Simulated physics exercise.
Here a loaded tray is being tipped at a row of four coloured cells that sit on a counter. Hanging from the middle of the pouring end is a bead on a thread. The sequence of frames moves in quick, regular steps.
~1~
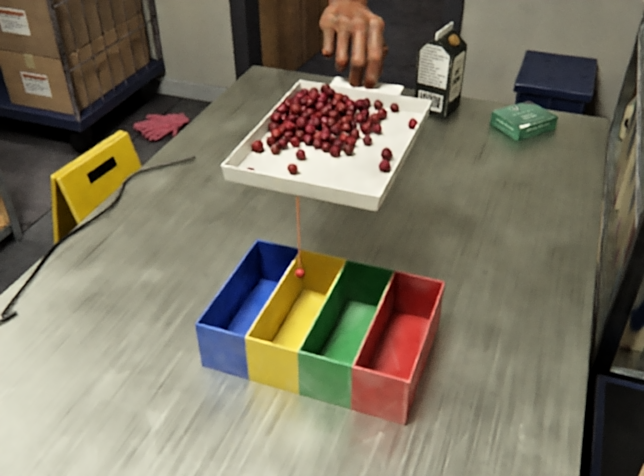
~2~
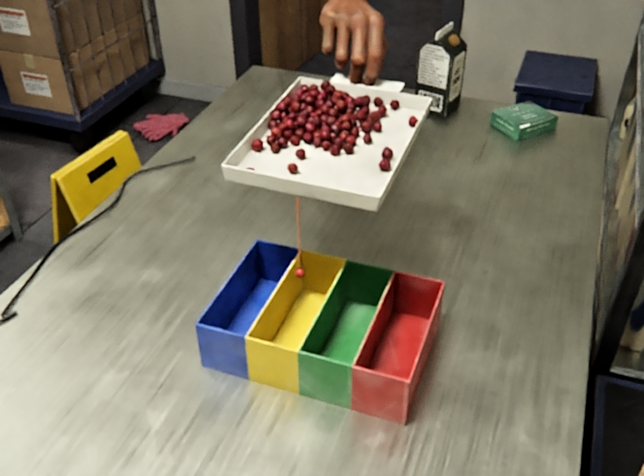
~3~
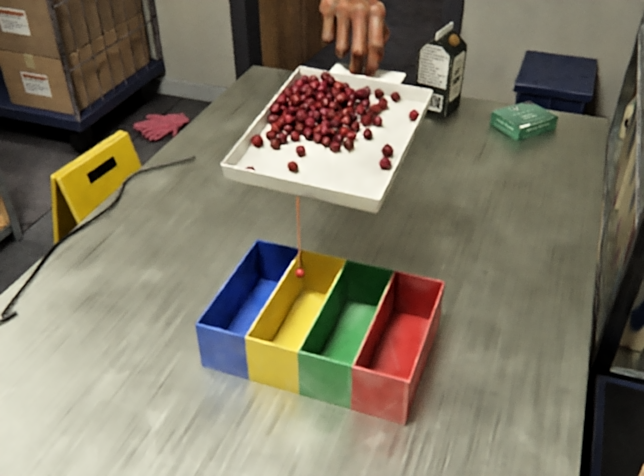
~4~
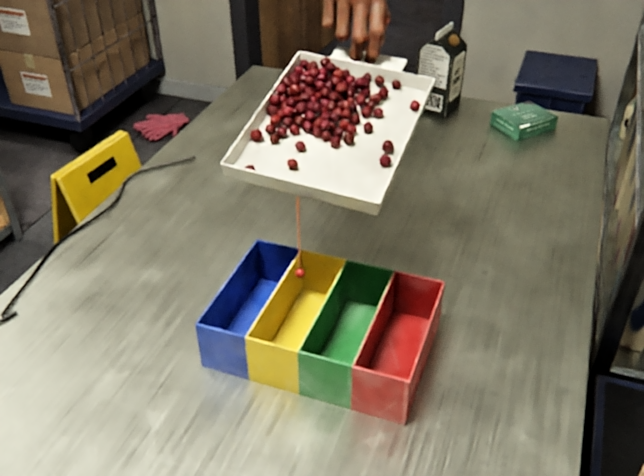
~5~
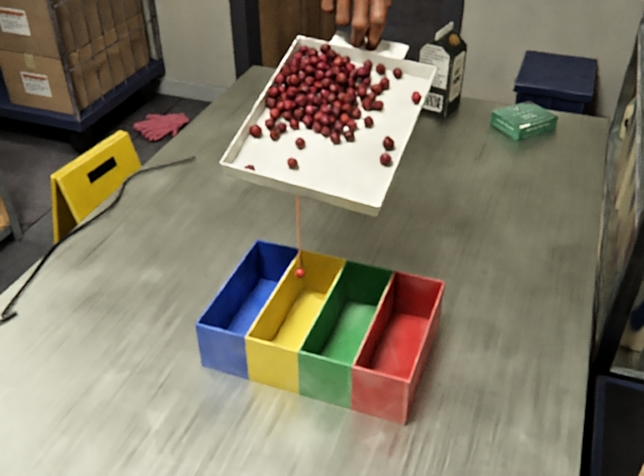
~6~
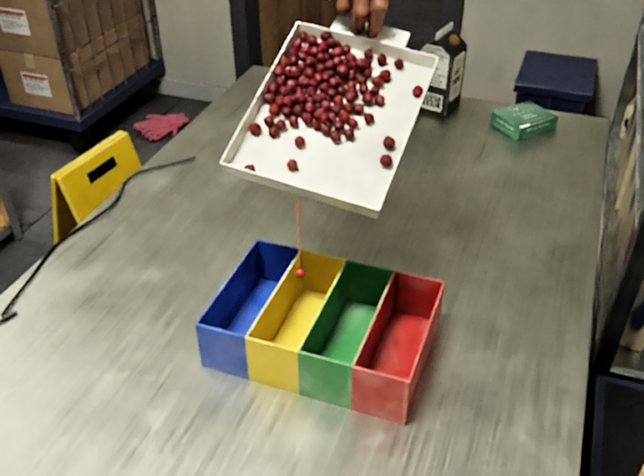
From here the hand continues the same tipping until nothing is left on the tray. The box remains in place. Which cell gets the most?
The green cell gets the most.
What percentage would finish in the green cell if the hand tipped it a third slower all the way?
About 50 %.
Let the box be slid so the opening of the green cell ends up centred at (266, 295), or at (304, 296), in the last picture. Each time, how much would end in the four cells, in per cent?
Close to 50 in a hundred, followed by close to 80 in a hundred.
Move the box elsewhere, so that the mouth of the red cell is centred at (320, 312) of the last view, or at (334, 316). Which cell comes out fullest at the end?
Try 1 - red; try 2 - the red one.
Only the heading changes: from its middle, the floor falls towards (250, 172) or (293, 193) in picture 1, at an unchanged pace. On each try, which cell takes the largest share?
That blue cell, then the cell in blue.
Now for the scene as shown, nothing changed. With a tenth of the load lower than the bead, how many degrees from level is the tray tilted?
Roughly 80 degrees at that moment.
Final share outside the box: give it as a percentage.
Close to 10 percent, I reckon.
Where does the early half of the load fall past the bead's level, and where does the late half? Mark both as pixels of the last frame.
The leading part at (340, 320), the rest of it at (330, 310).
Soon after the last picture, tray tipped steeply; most on the tray; a stray few in the red cell; a stray few in the green cell; a small part falling or outside the box.
A little later, tray tipped past a quarter turn; most on the tray; a small part in the green cell; a small part in the red cell; a stray few in the yellow cell; a stray few in the blue cell; a stray few falling or outside the box.
Later still, tray tipped past a quarter turn; about half in the green cell; about a quarter in the yellow cell; about a quarter in the red cell; a stray few in the blue cell; a small part falling or outside the box.
At rest, tray tipped past a quarter turn; about half in the green cell; about a quarter in the yellow cell; about a quarter in the red cell; a stray few in the blue cell; a small part outside the box.
